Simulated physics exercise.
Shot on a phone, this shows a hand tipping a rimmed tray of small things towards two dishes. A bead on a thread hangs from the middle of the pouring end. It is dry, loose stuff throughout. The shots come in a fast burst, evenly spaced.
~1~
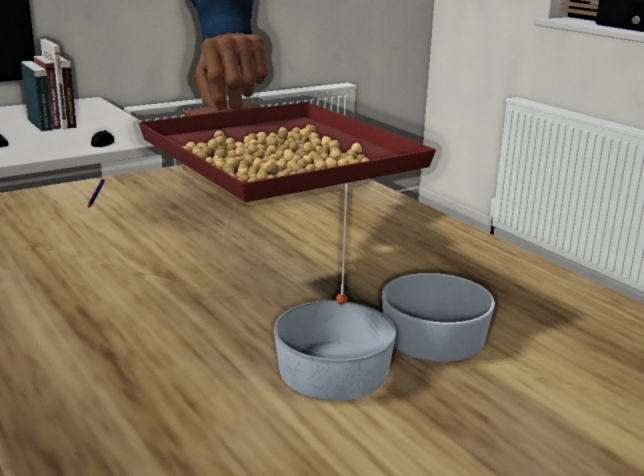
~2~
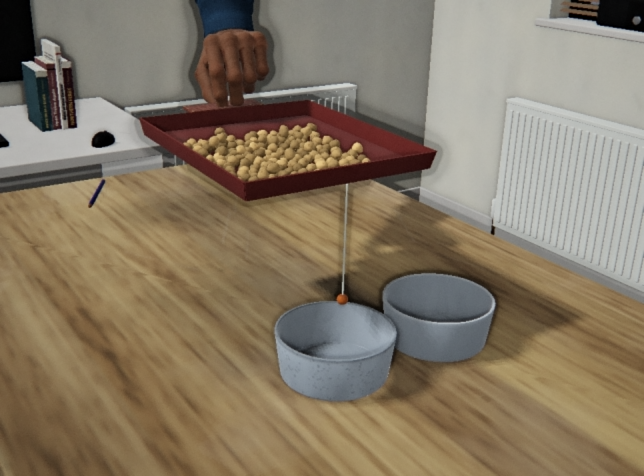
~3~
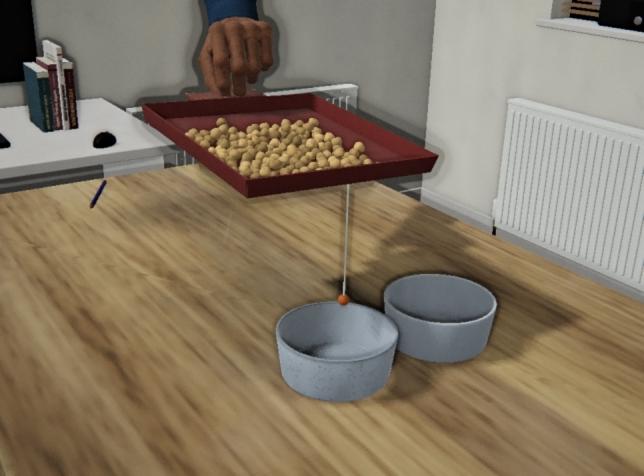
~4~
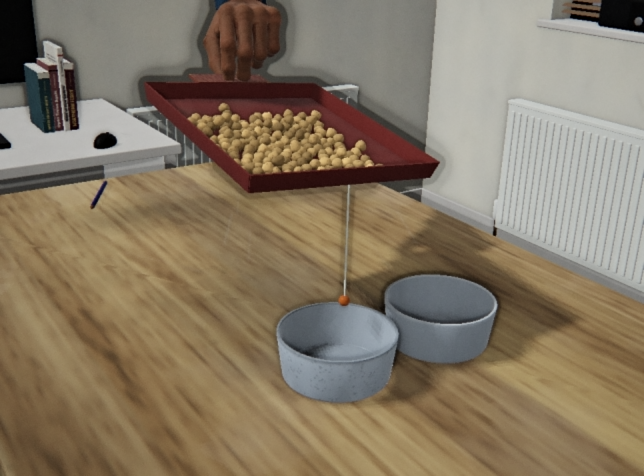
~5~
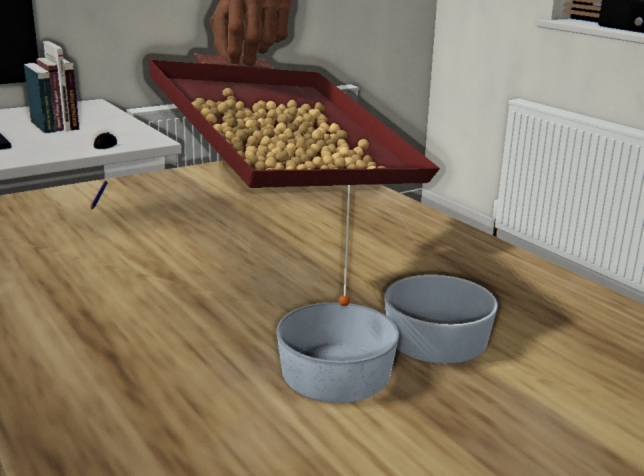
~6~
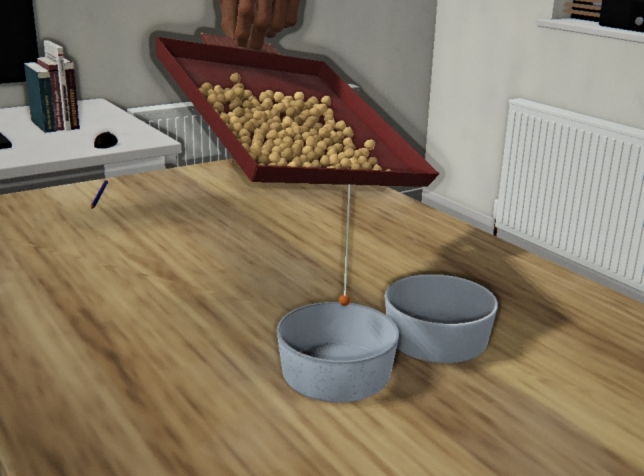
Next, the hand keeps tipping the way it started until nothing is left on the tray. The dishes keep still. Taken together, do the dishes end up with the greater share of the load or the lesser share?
So the dishes get the majority of the load, I reckon.
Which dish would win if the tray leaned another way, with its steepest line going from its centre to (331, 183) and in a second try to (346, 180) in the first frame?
Number one favours the left of the two; number two favours the left of the two.
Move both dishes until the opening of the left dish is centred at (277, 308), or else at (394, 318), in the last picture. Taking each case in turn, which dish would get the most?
The first try: The right-side dish. The second: The left-side dish.
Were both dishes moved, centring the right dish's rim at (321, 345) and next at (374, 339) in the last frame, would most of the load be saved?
A minority, then a minority.
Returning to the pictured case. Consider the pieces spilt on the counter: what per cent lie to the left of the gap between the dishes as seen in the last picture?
Roughly 40 percent.
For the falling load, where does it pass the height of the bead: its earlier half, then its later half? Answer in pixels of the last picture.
It passes near (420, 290) first and then near (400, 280).
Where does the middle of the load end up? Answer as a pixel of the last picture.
I'd place the middle at about (435, 333).
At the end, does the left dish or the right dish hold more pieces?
The one at right ends up fuller.
Just after the last frame, tray tipped steeply; almost all on the tray; just a few in the right dish; just a few in the air.
A moment on, tray tipped past a quarter turn; roughly a quarter on the tray; just a few in the left dish; roughly a third in the right dish; just a few outside both; roughly a third in the air.
Further on, tray tipped past a quarter turn; just a few in the left dish; roughly two thirds in the right dish; roughly a quarter outside both.
When it is over, tray tipped past a quarter turn; just a few in the left dish; roughly two thirds in the right dish; roughly a quarter outside both.
